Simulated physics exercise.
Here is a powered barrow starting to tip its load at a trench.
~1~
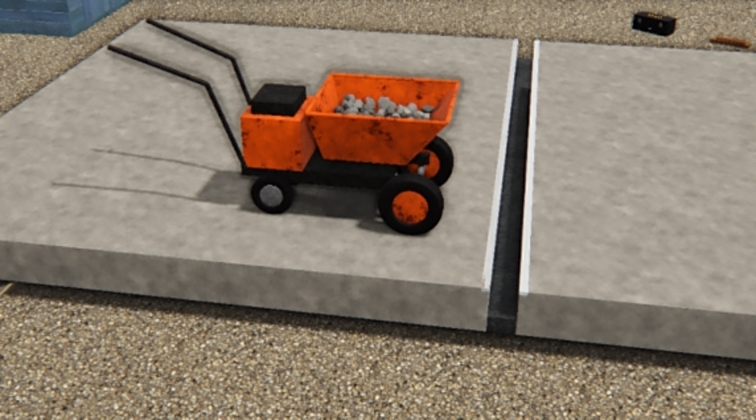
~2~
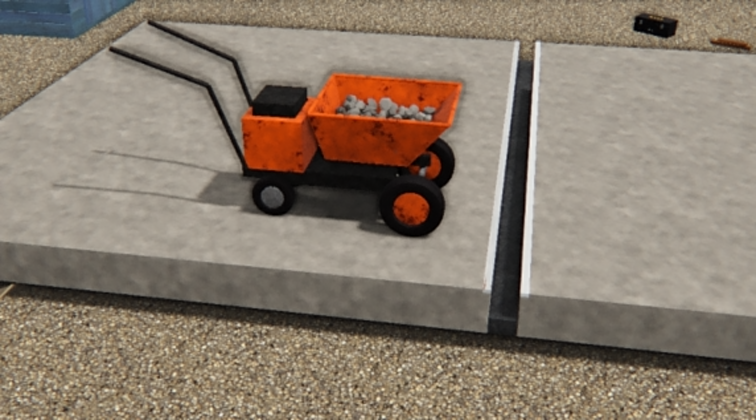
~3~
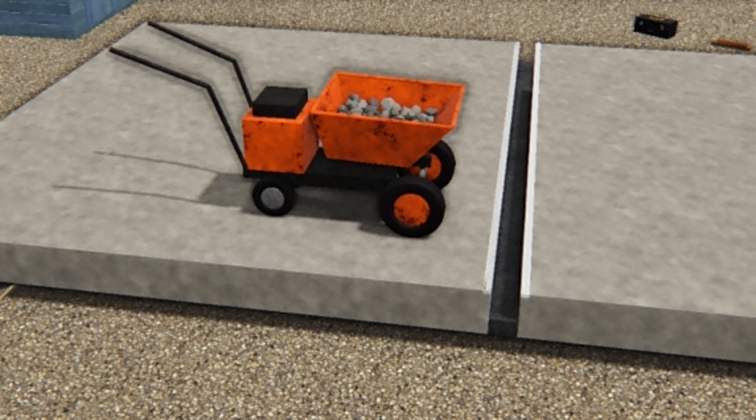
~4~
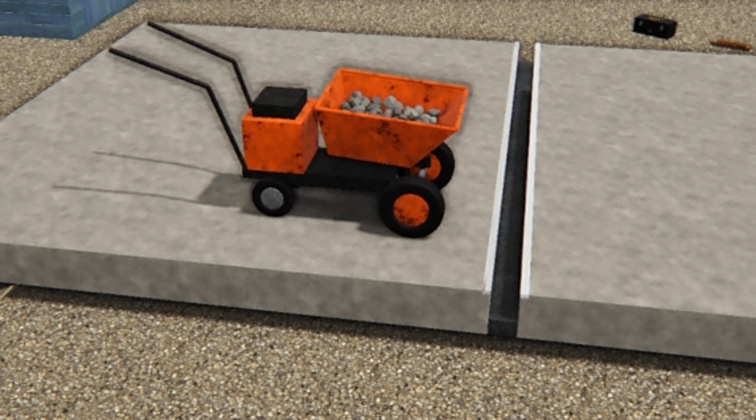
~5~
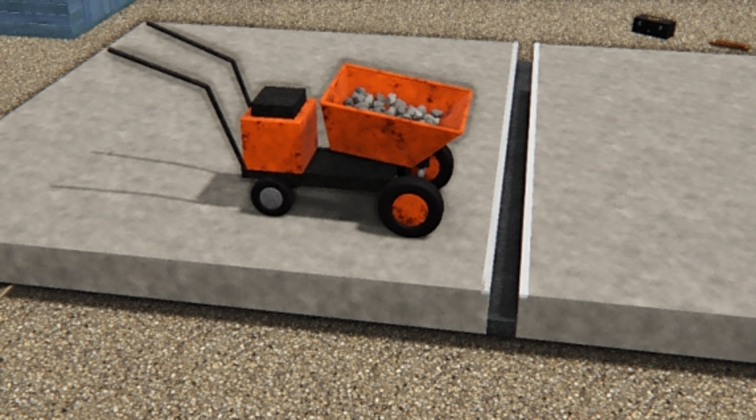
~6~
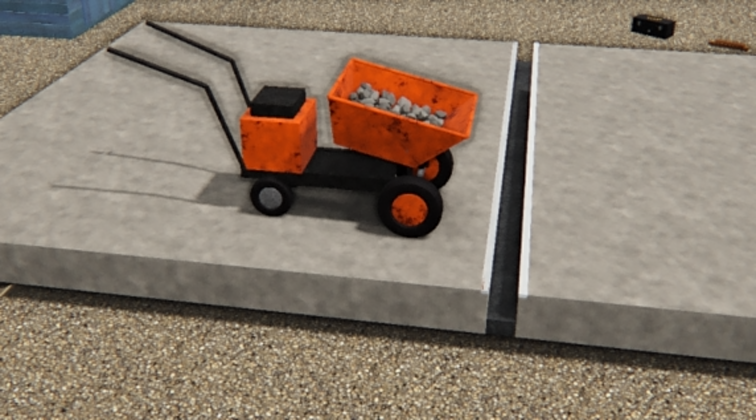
In the video, an orange powered barrow loaded with broken stones stands on a concrete slab to the left of a narrow trench. Its skip slowly lifts at the rear and tilts slightly toward the right, while the wheels stay still.
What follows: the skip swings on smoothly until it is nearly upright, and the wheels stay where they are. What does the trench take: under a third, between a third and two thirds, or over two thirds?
The trench ends with between a third and two thirds of it.
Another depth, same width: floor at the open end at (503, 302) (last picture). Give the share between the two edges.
It comes to 40 per cent or so.
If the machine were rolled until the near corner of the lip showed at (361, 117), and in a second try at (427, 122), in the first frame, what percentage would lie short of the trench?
Roughly 70 per cent, and 10 per cent.
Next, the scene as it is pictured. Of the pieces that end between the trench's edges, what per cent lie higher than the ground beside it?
Near 0 %.
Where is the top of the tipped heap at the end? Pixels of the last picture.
At about (546, 205).
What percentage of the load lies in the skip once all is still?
About 0 per cent.
Shortly afterwards, skip tipped steeply; the whole lot in the skip.
Next, skip tipped right over; all but a few in the skip; only a few in or heaped over the trench; only a few beyond it; only a few falling.
Some moments later, skip tipped right over; near a quarter in the skip; near a quarter in or heaped over the trench; near half beyond it.
In the end, skip tipped right over; near half in or heaped over the trench; near half beyond it.
